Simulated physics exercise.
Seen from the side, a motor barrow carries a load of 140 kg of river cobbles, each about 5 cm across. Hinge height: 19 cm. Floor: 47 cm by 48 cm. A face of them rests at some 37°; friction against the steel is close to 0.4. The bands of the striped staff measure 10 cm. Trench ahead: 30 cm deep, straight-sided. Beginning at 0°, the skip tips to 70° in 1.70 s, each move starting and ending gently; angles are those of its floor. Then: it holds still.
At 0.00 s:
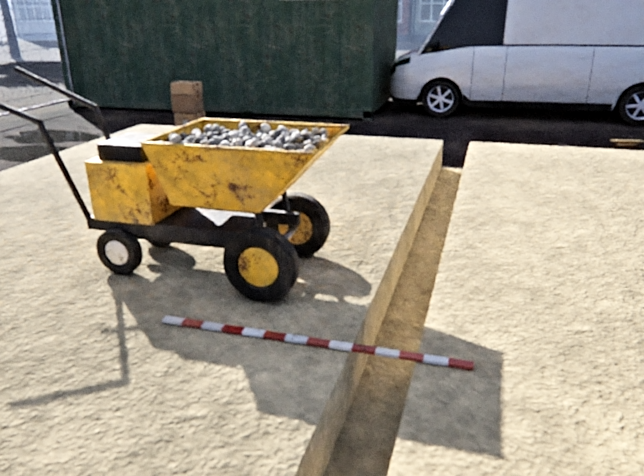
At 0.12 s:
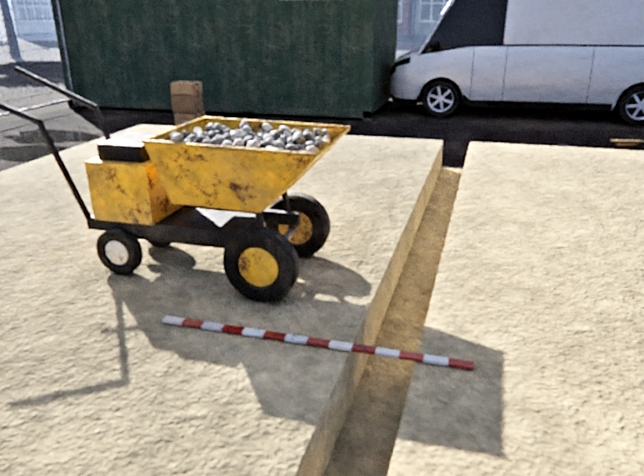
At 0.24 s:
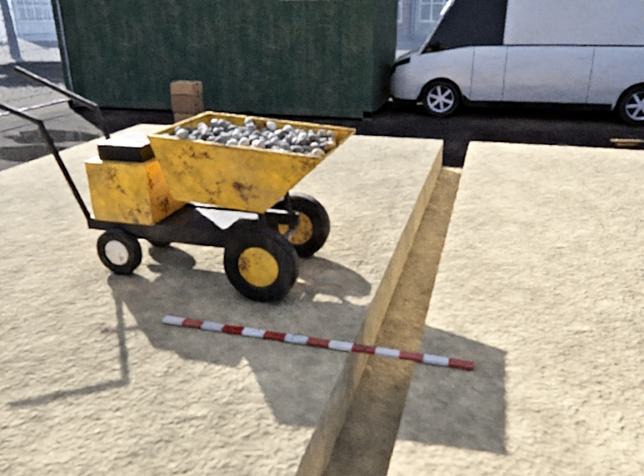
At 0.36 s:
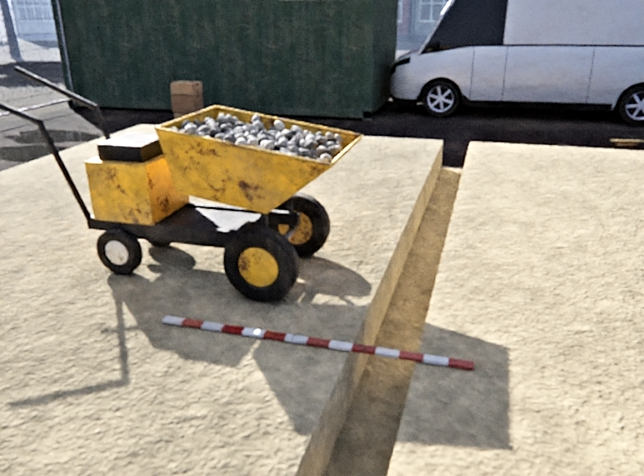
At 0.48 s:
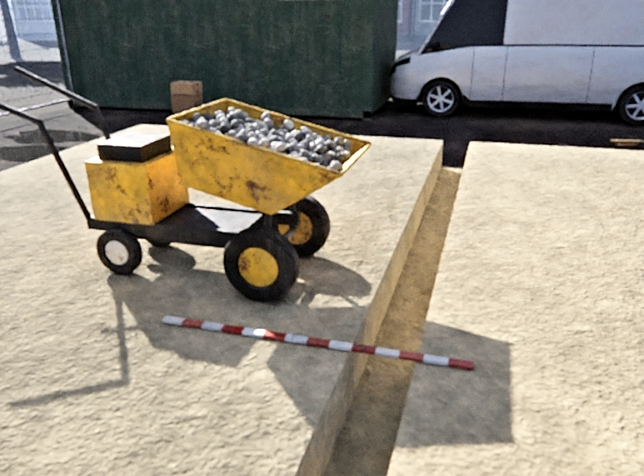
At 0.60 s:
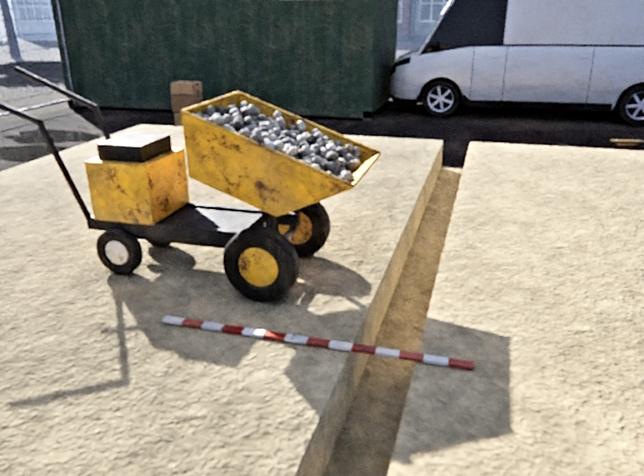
A yellow motor barrow's skip, loaded with grey cobbles, gradually tilts down toward the right.
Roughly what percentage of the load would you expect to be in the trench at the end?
I'd expect around 64 per cent.
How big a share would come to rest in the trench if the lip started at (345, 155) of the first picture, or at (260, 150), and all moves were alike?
I'd expect some 10 per cent, then some 85.
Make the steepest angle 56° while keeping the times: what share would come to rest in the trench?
Roughly 55 per cent would end in the trench.
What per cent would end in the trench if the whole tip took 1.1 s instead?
I'd put it at roughly 60 per cent.
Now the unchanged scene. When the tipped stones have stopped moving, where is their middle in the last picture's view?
I'd put it close to (419, 317).
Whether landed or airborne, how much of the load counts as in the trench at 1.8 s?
Close to 30 per cent at that time.
After 1.3 s the floor is at 59°; 99 % in the skip, 1 % in the trench; the foremost stones are at (409, 249).
After 1.8 s the floor is at 70°; 45 % in the skip, 28 % in the trench, 27 % past the trench; the foremost stones are at (537, 315).
After 2.2 s the floor is at 70°; 16 % in the skip, 47 % in the trench, 37 % past the trench; the foremost stones are at (615, 328).
After 4.1 s the floor is at 70°; 0 % in the skip, 64 % in the trench, 36 % past the trench; the foremost stones are at (643, 318).
